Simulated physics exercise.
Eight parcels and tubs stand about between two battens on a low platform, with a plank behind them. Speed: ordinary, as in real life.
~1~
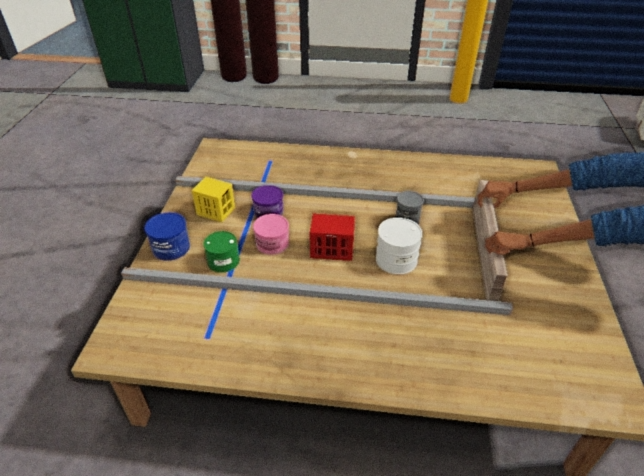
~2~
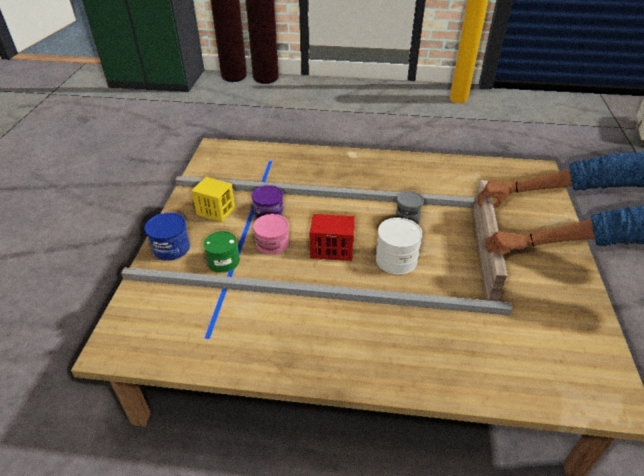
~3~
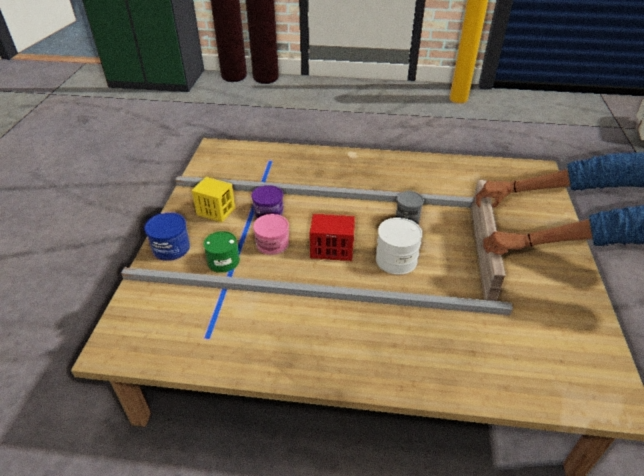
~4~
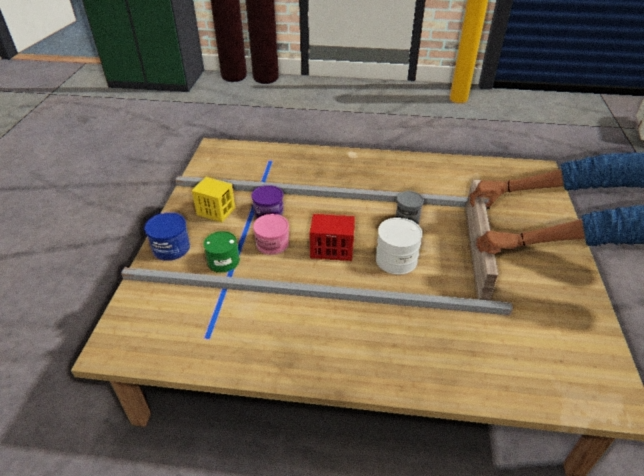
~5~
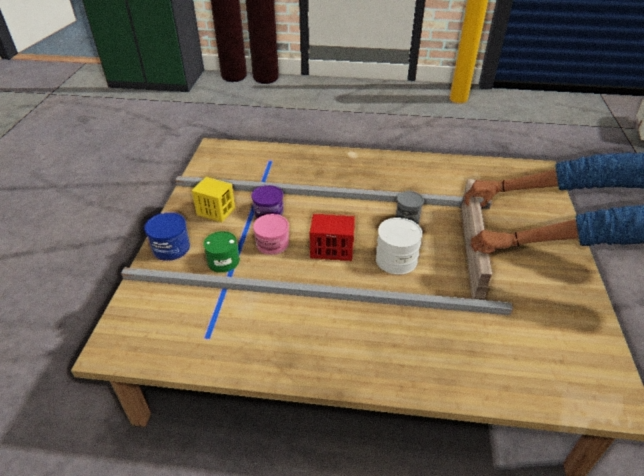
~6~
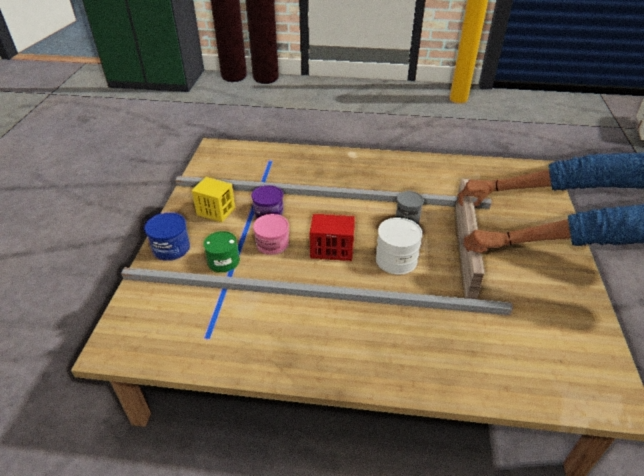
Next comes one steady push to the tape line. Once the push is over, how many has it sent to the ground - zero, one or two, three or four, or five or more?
Once it is over, it has sent zero to the ground.
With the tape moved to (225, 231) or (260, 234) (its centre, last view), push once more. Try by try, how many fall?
Counts per try: 1; 0.
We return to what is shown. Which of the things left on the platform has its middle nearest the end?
Answer: The pink pail.
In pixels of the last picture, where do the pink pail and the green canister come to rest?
The pink pail settles near (159, 212); as for the green canister, near (196, 258).
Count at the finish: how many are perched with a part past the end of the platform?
That'd be 1.
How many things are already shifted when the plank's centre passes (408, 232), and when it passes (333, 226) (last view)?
At that stage 2; at the next, 4.
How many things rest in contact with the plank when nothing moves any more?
Tally at the end: 2.
A little later, none off yet; blue pail at rest near (169, 237); yellow crate at rest near (214, 200); green canister at rest near (222, 252).
When it is over, the number that fall off is zero.
